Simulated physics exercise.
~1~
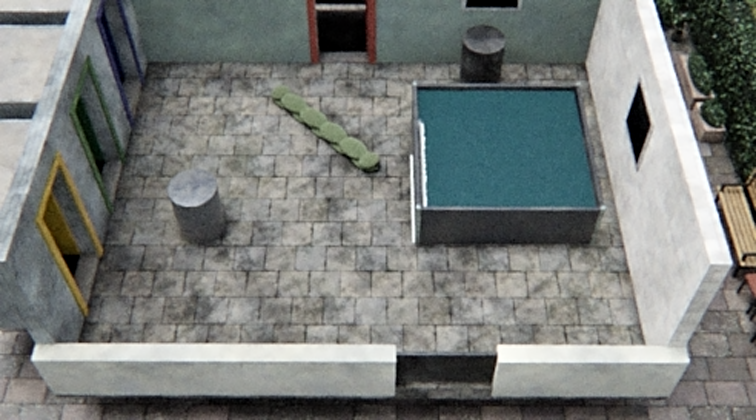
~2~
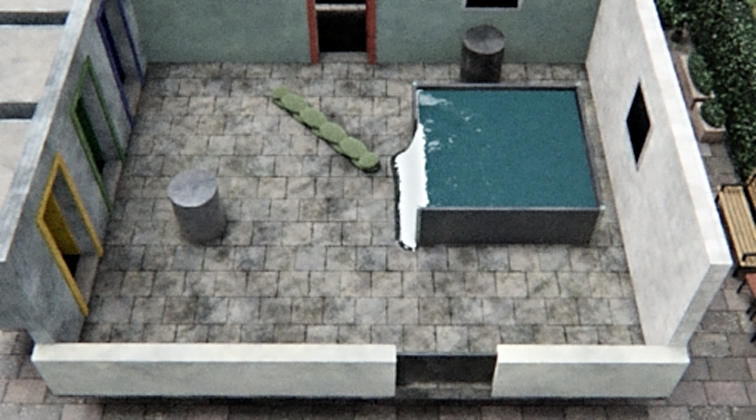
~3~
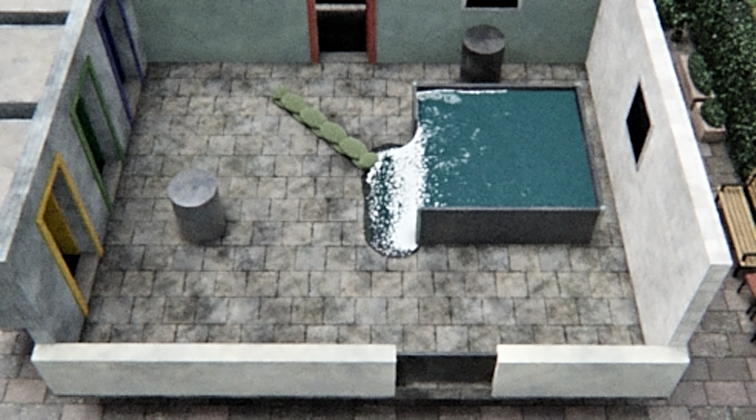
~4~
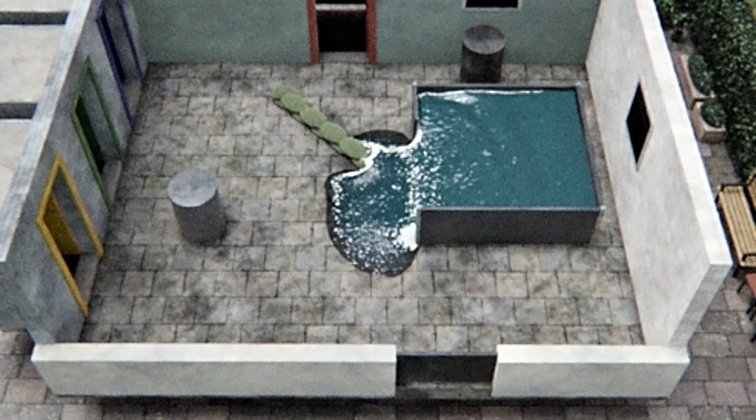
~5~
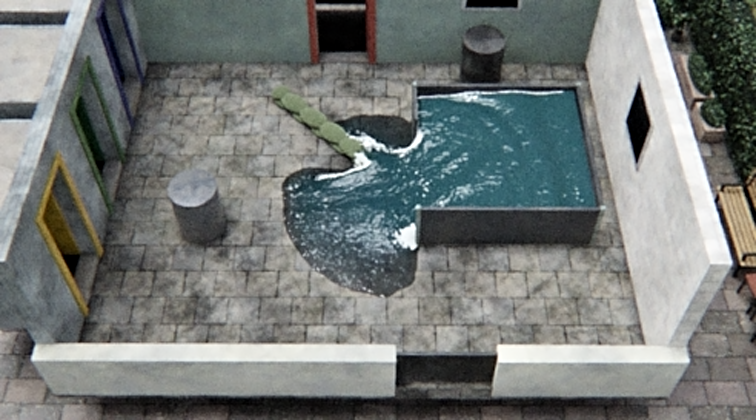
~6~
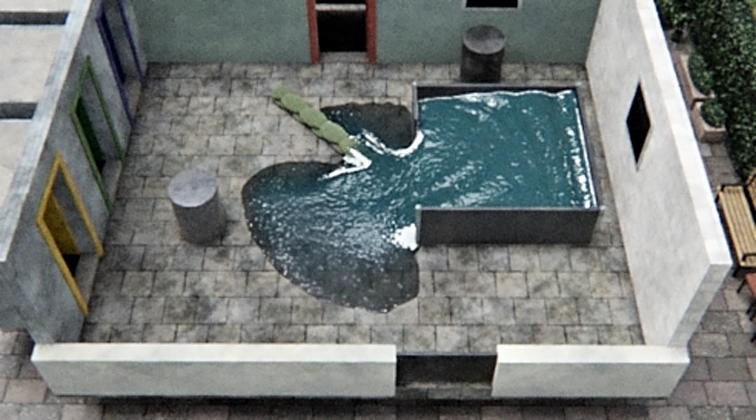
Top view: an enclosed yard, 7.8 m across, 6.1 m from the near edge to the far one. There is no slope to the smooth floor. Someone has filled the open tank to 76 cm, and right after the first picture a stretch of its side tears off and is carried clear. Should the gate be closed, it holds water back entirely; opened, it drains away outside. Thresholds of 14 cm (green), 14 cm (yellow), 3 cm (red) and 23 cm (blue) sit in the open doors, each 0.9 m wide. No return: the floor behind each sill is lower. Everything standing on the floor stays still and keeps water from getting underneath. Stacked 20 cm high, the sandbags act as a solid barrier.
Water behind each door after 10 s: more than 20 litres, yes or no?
Green door: Yes; yellow door: Yes; red door: Yes; blue door: No.
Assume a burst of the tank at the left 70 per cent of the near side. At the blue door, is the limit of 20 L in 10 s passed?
Measured against that limit, the blue door stays within it.
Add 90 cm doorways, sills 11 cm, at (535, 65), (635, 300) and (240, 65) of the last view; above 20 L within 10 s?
Door 1: Lower; door 2: Lower; door 3: Higher.
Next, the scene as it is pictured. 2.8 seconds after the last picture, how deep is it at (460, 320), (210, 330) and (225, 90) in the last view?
Approximately 0, 7 and 5 centimetres, going through them in turn.
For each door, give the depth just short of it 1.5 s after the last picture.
Green 24 cm, yellow 19 cm, red 6 cm, blue 10 cm.
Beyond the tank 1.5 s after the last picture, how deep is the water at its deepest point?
Max around 62 cm.
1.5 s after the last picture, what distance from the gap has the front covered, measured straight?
5.6 m.
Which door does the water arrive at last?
Answer: The blue door.
Then, 0.7 s after the last picture water covers 40 % of the floor and is deepest (44 cm) near (381, 168); green door 17 cm at the sill, 1 L in, yellow door not reached, red door 4 cm at the sill, 0 L in, blue door not reached.
Then, 1.5 s after the last picture water covers 60 % of the floor and is deepest (62 cm) near (73, 370); green door 24 cm at the sill, 37 L in, yellow door 19 cm at the sill, 1 L in, red door 6 cm at the sill, 31 L in, blue door 10 cm at the sill, 0 L in.
Then, 2.8 s after the last picture water covers 65 % of the floor and is deepest (38 cm) near (79, 346); green door 21 cm at the sill, 88 L in, yellow door 27 cm at the sill, 47 L in, red door 7 cm at the sill, 55 L in, blue door 20 cm at the sill, 0 L in.
Then, 5.3 s after the last picture water covers 75 % of the floor and is deepest (26 cm) near (259, 68); green door 14 cm at the sill, 121 L in, yellow door 18 cm at the sill, 104 L in, red door 11 cm at the sill, 104 L in, blue door 15 cm at the sill, 3 L in.
Then, 9.3 s after the last picture water covers 95 % of the floor and is deepest (17 cm) near (276, 104); green door 11 cm at the sill, 124 L in, yellow door 11 cm at the sill, 114 L in, red door 6 cm at the sill, 140 L in, blue door 12 cm at the sill, 3 L in.
